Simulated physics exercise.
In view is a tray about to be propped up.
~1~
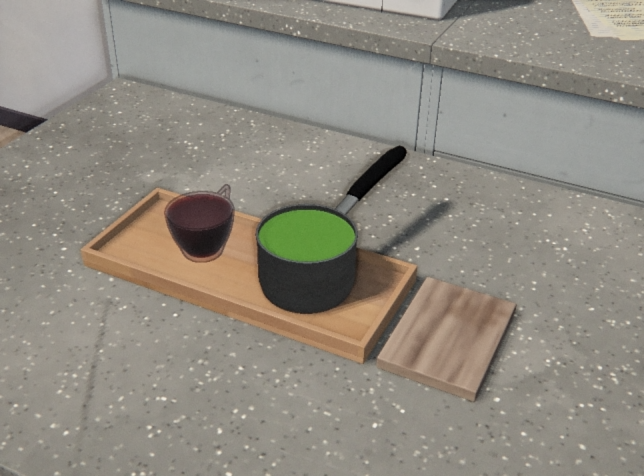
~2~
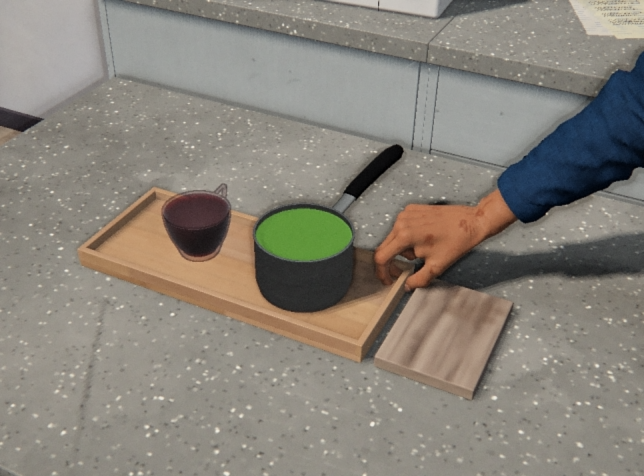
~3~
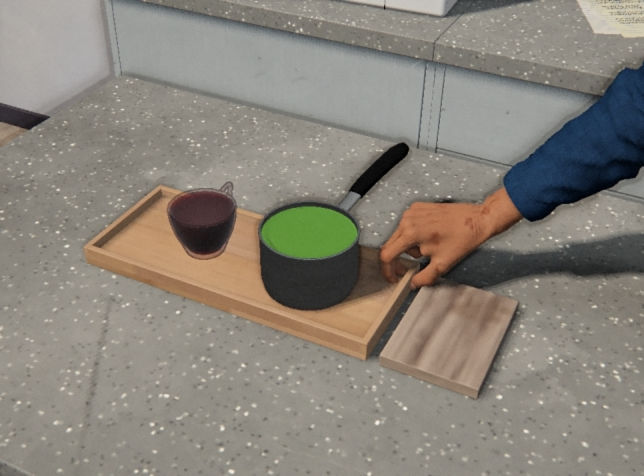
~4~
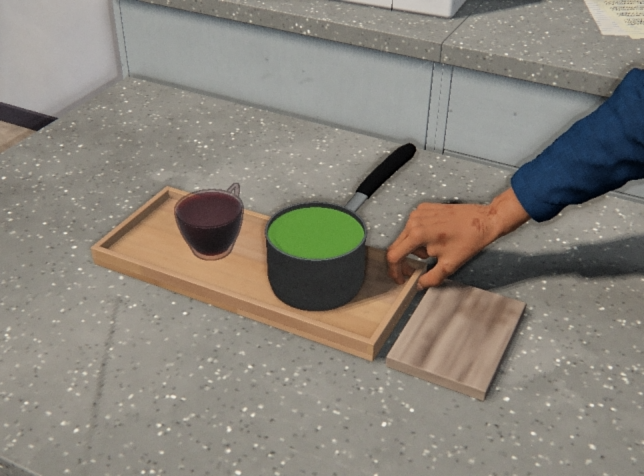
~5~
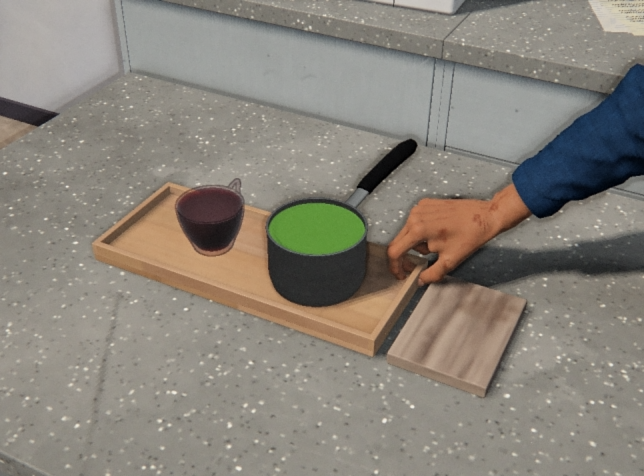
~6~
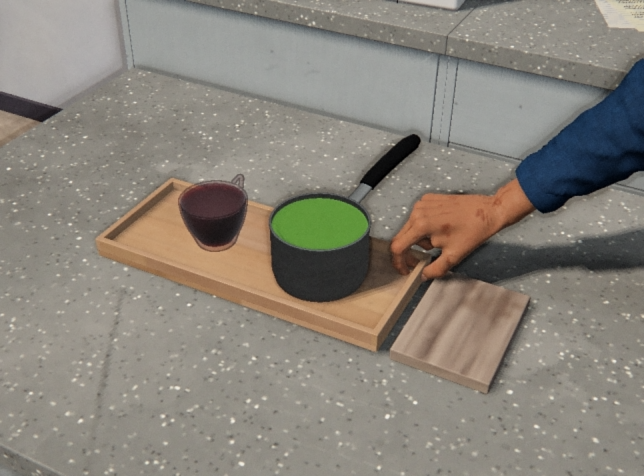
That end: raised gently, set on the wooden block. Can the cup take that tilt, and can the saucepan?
At the end, cup: I expect no loss from it; saucepan: I expect no loss from it.
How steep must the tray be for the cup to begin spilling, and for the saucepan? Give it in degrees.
8° and 10°, approximately.
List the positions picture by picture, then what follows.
In the first frame, the tray lies flat; cup (201, 228) nearly full; saucepan (307, 258) nearly full; wooden block (425, 380).
The second frame shows a hand takes the end of the tray; cup nearly full, surface at (197, 212); saucepan nearly full, surface at (304, 236).
The third frame shows slope near 0°; cup (204, 226) nearly full; saucepan (309, 254) nearly full.
The fourth frame shows the tray slopes by about 0°; cup nearly full, surface at (209, 211); saucepan nearly full, surface at (316, 235); wooden block (434, 379).
In the fifth frame, the end is rising; cup (212, 222) nearly full; saucepan (317, 251) nearly full.
In the sixth frame, the end has come up a little; cup nearly full, surface at (213, 202); saucepan nearly full, surface at (320, 226); wooden block (438, 372).
Next, the tray slopes by about 2°; cup, its rim is dry; saucepan, its rim is dry.
After that, the tray slopes by about 4°; cup, its rim is dry; saucepan, its rim is dry.
Finally, the tray slopes by about 3°, resting on the wooden block; cup, its rim is dry; saucepan, its rim is dry.
